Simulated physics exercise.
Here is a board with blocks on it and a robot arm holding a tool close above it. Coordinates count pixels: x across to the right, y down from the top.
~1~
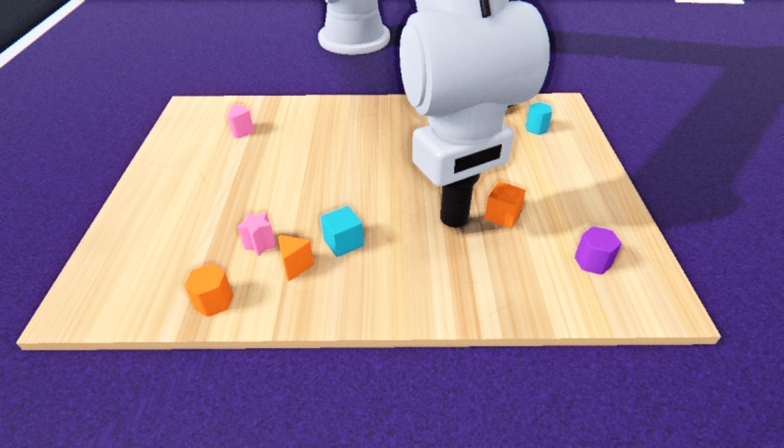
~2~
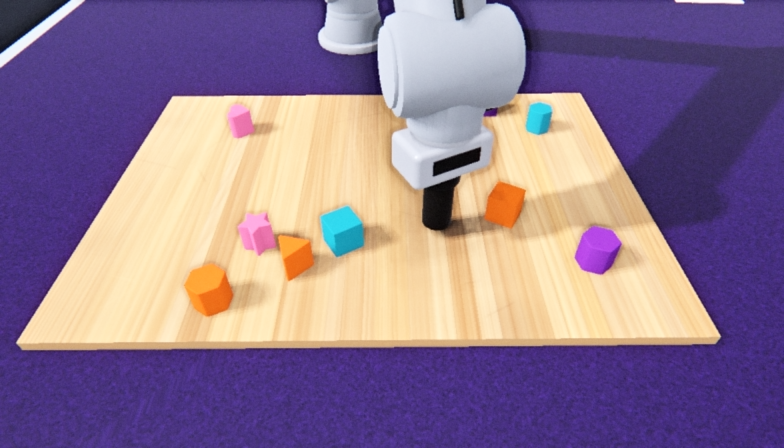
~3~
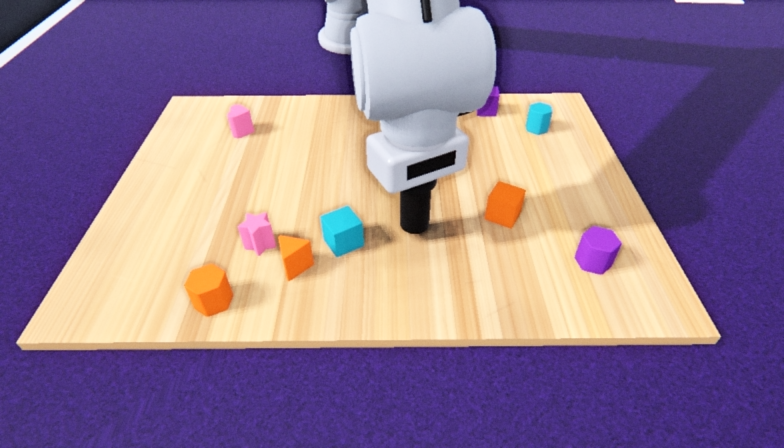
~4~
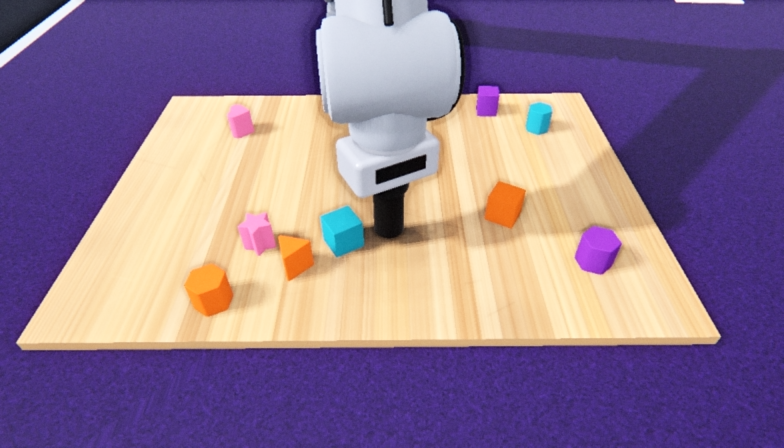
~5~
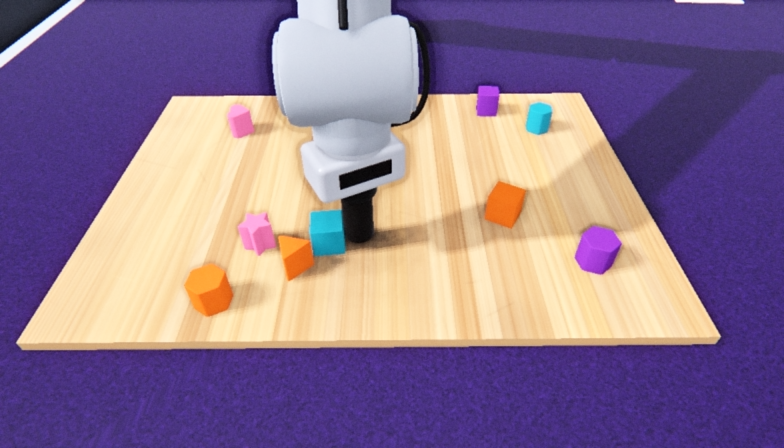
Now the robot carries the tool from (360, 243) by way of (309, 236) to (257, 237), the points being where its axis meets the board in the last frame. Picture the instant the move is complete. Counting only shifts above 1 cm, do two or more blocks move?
In short: Yes.
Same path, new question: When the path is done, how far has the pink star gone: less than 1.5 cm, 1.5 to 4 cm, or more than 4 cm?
More than 4 cm.
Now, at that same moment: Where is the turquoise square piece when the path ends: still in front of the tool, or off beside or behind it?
I think it holds its spot in front.
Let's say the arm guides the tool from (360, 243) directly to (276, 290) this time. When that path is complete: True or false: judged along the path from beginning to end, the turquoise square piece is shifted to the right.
Answer: True.
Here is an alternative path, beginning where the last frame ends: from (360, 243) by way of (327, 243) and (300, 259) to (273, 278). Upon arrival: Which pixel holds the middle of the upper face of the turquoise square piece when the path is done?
Expect it around (262, 228).
The first path, step by step. One third of the way, tool at (325, 228); turquoise square piece at (291, 219), turned 15° anticlockwise.
Two thirds of the way, tool at (289, 226); pink star at (223, 225); turquoise square piece at (255, 221), turned 25° anticlockwise.
At the end, tool at (254, 227); pink star at (186, 233); orange triangle still; turquoise square piece at (219, 226), turned 35° anticlockwise.
